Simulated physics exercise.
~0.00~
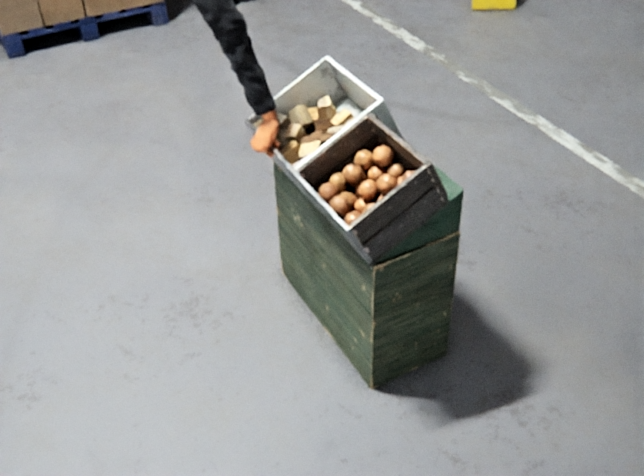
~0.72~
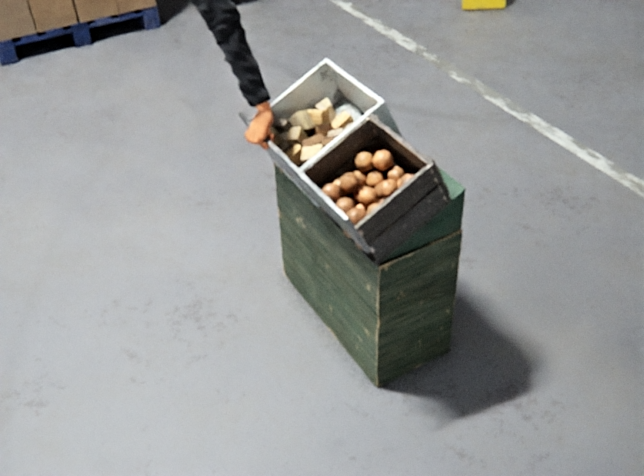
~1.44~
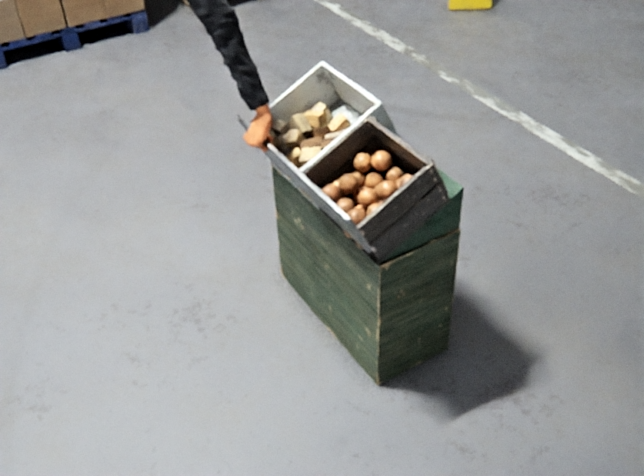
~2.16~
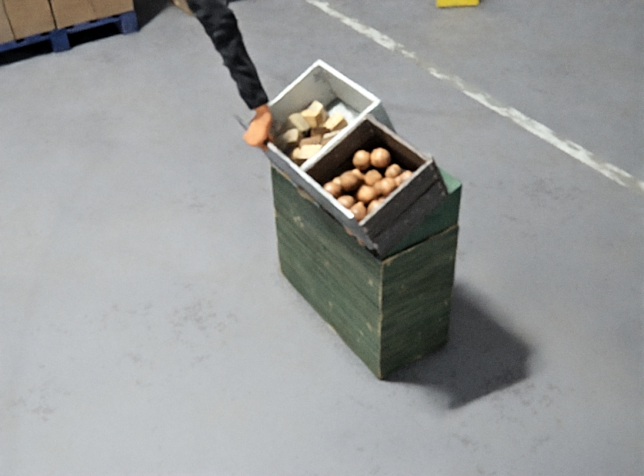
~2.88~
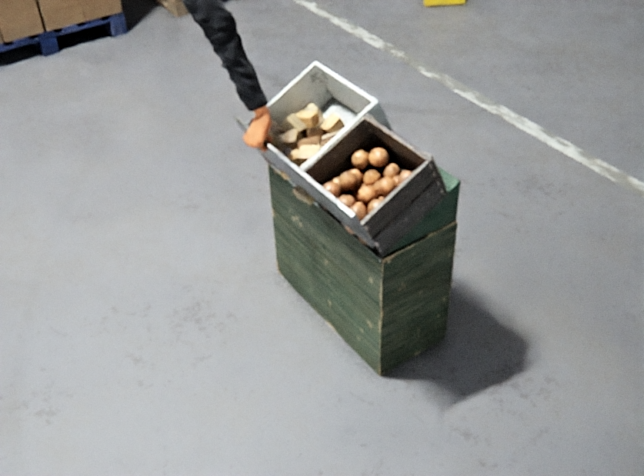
A hand steadies two tilted bins of onions and wooden blocks, and nothing spills.
